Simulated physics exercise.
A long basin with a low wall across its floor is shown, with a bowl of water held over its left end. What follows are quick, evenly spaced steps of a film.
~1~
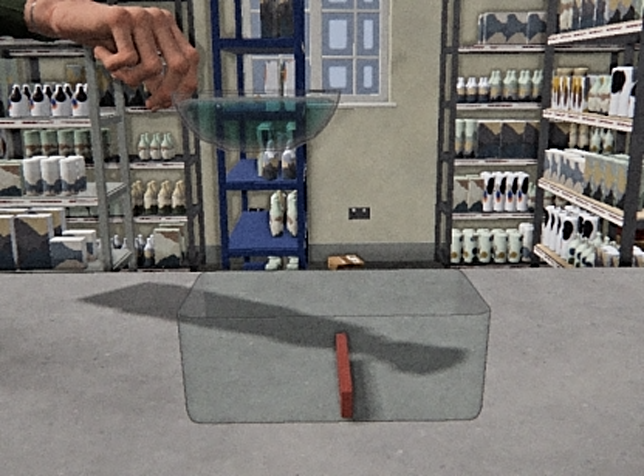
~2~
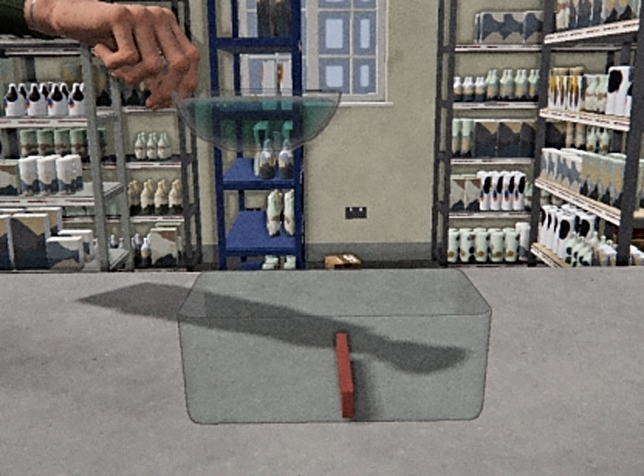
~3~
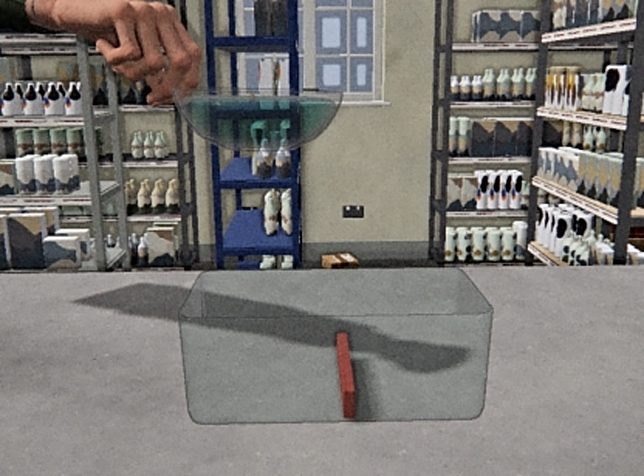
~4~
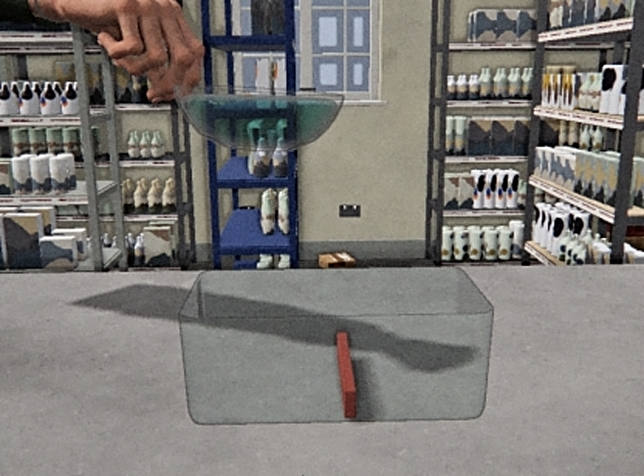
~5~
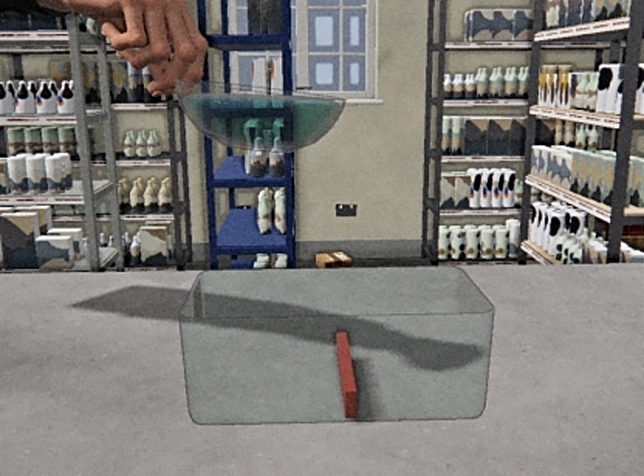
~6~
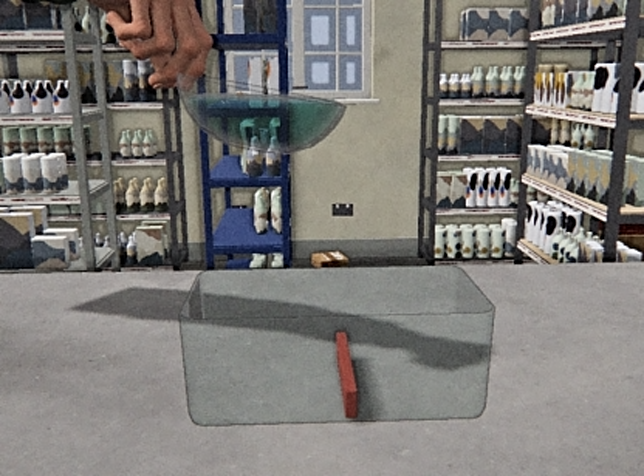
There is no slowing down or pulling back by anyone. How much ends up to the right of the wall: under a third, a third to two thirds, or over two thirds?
Over two thirds.
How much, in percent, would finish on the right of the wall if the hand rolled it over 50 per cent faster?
Some 75 per cent.
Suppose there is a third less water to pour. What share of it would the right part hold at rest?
Close to 85 per cent, more or less.
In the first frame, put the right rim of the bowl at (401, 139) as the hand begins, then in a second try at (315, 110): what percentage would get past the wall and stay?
It works out to around 55 % and then around 75 %.
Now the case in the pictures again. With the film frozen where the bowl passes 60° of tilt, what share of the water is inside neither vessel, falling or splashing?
It comes to around 45 per cent.
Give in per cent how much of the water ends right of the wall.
Close to 85 percent.
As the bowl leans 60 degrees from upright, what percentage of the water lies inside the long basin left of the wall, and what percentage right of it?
Reading: Left some 0 %, right some 30 %.
A moment on, the bowl is tipped part way and 27 per cent is still to pour, 0 is left of the wall and 29 right of it.
Next, the bowl is tipped on its side and 0 per cent is still to pour, 10 is left of the wall and 85 right of it.
Then the bowl is tipped on its side and 0 per cent is still to pour, 15 is left of the wall and 84 right of it.
Later the bowl is tipped on its side and 0 per cent is still to pour, 15 is left of the wall and 83 right of it.
In the end 15 per cent lies left of the wall, 83 right of it and 1 outside.
